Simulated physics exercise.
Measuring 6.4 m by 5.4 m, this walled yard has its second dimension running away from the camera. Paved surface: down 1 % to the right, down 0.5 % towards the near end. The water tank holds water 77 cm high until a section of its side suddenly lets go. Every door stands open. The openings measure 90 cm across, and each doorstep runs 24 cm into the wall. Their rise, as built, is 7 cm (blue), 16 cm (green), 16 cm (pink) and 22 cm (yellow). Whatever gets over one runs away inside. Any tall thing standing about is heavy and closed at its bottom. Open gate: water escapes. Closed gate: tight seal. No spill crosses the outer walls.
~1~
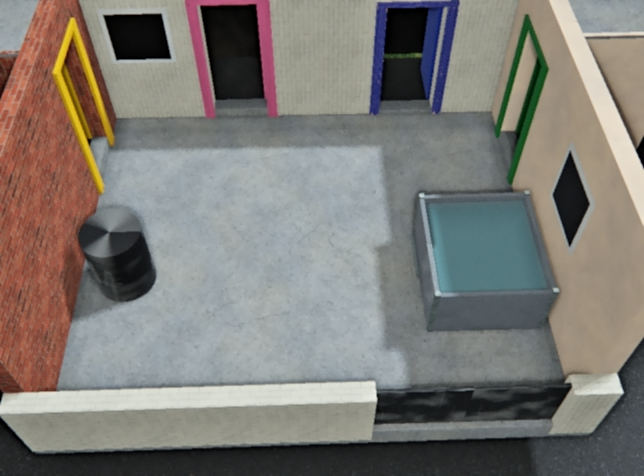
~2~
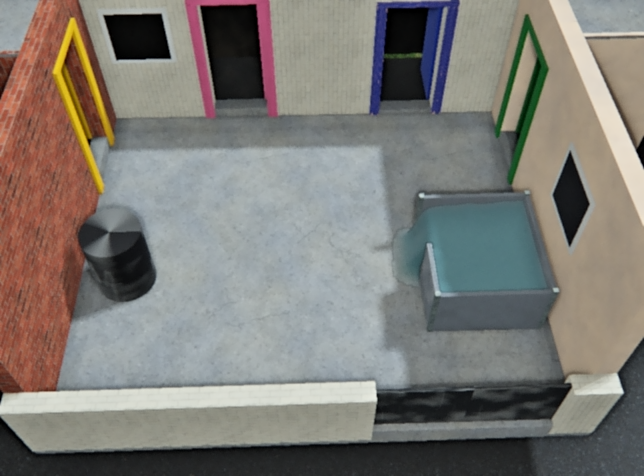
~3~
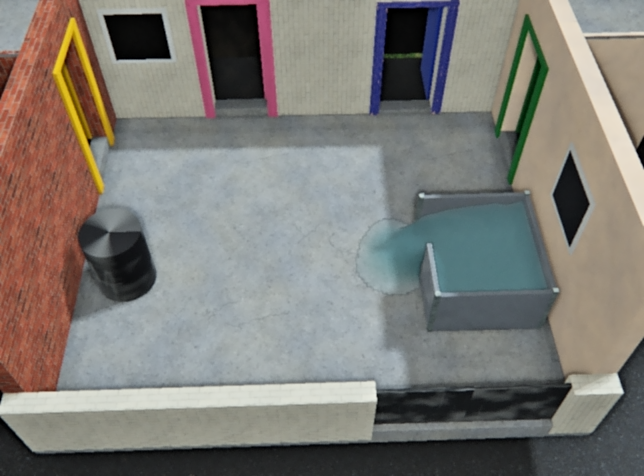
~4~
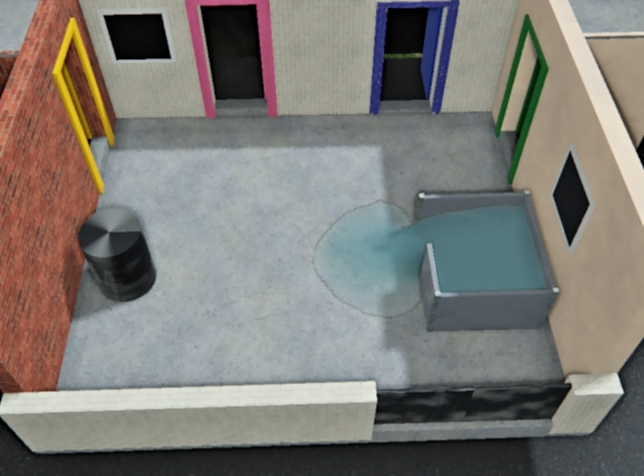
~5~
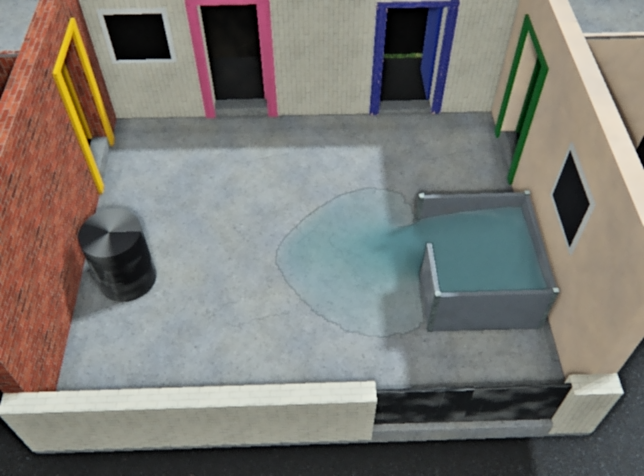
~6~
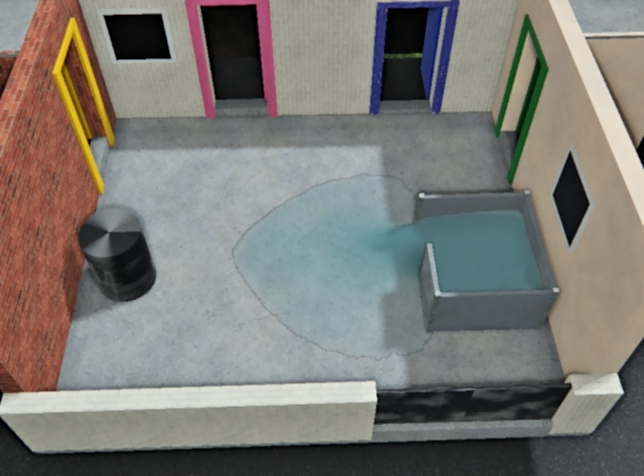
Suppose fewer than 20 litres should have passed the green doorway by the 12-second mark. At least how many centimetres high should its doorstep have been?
I would say at least 6 cm.
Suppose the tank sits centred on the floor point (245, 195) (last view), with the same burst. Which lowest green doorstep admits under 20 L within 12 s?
Near 7.5 cm.
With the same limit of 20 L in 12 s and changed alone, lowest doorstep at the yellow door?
Yellow door, minimum about 10.5 cm.
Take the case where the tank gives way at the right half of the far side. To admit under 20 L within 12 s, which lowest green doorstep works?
If so: Around 17 cm.
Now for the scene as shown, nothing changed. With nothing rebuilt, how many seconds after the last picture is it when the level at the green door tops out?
It peaks at about 11.5 s.
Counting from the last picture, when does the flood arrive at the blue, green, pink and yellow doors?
For blue it's 2.0 s, for green 6.5 s, for pink 1.1 s, and for yellow 1.2 s.
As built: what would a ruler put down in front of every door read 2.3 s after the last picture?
At the blue door the depth is 1 cm, at green 0 cm, at pink 8 cm and at yellow 13 cm.
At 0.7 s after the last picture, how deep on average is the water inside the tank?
It averages near 46 cm.
Then, 0.7 s after the last picture water covers 45 % of the floor, deepest (36 cm) near (412, 246); it has not reached the green door.
Then, 2.3 s after the last picture water covers 65 % of the floor, deepest (26 cm) near (113, 140); it has not reached the green door.
Then, 11.3 s after the last picture water covers 95 % of the floor, deepest (15 cm) near (559, 380); 12 cm at the green door, 0 litres in over its 16 cm doorstep.
At the green door as built, the water peaked near 12 cm, 11.3 s after the last picture.
With a doorstep of 5.5 cm, 26 litres would have come in within the 12 s; with 6.5 cm, 15 litres. So under 20 litres takes about 6 cm.
